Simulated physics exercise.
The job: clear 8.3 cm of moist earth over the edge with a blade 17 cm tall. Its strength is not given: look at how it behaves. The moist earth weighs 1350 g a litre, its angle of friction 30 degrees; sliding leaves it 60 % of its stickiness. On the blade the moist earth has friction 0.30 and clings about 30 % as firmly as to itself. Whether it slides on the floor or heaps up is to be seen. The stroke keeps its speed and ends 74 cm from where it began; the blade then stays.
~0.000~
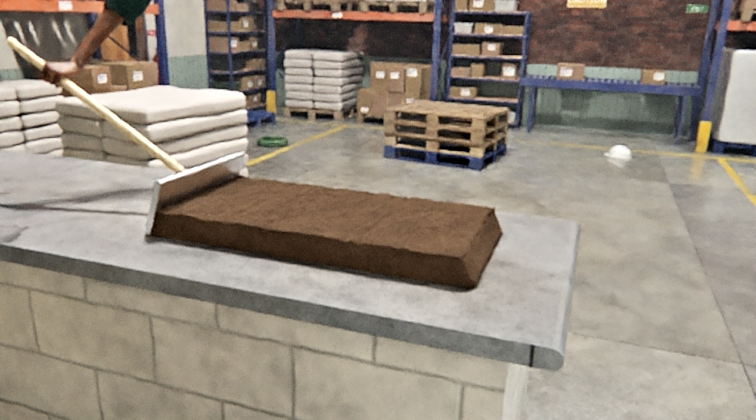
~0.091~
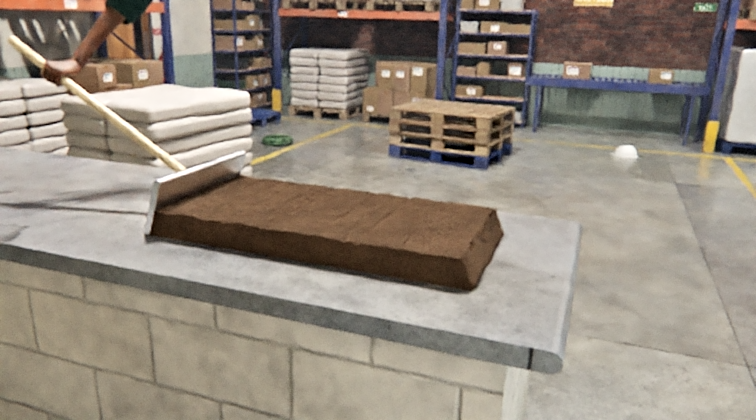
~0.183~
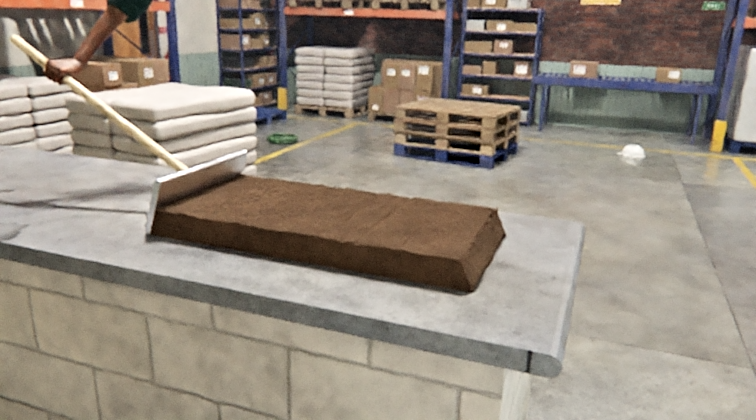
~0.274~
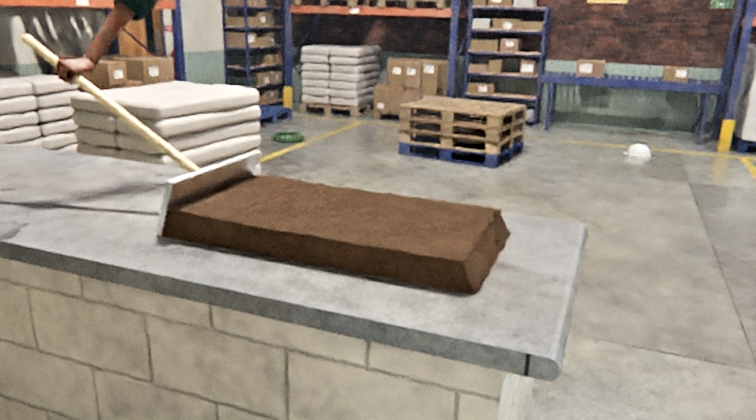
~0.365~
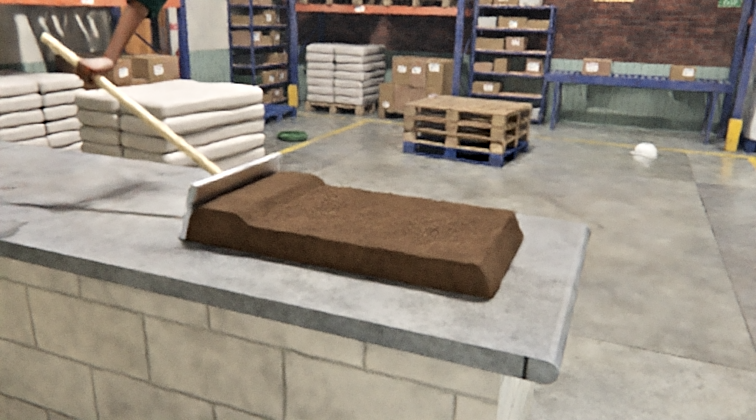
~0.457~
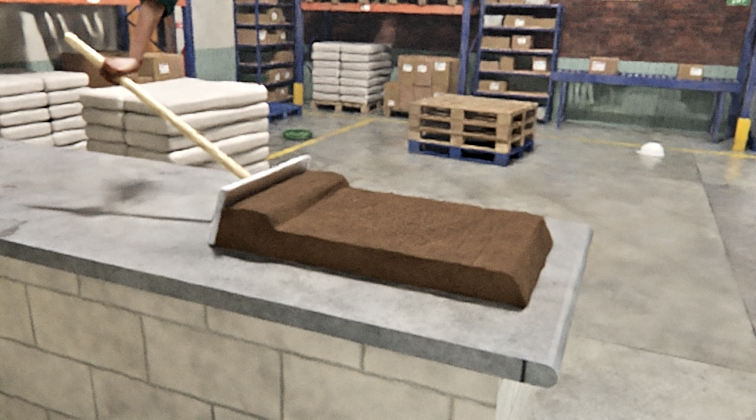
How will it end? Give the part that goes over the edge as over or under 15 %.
It comes out over 15 %.
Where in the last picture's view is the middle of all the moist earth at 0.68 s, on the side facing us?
At about (436, 274).
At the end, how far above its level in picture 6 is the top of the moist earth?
Some 0 cm.
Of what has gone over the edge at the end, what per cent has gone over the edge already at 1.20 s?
Some 100 per cent.
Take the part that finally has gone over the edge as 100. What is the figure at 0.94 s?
About 50 %.
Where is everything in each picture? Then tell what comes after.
In the first picture, foot of the blade at (150, 236), not yet moved; foremost bit of the moist earth at (472, 288), piled 8.1 cm high.
In the second picture, foot of the blade at (149, 235), not yet moved; foremost bit of the moist earth at (472, 290), piled 8.1 cm high.
In the third picture, foot of the blade at (150, 235), moved 4 mm; foremost bit of the moist earth at (471, 291), piled 8.1 cm high.
In the fourth picture, foot of the blade at (161, 236), moved 5.2 cm; foremost bit of the moist earth at (473, 293), piled 9.0 cm high.
In the fifth picture, foot of the blade at (185, 240), moved 14 cm; foremost bit of the moist earth at (489, 298), piled 12 cm high.
In the sixth picture, foot of the blade at (213, 246), moved 25 cm; foremost bit of the moist earth at (523, 307), piled 13 cm high.
After 0.68 s, 0 % has gone over the edge.
After 0.94 s, 21 % has gone over the edge.
After 1.20 s, 40 % has gone over the edge.
After 1.46 s, 41 % has gone over the edge.
After 2.03 s, 41 % has gone over the edge.
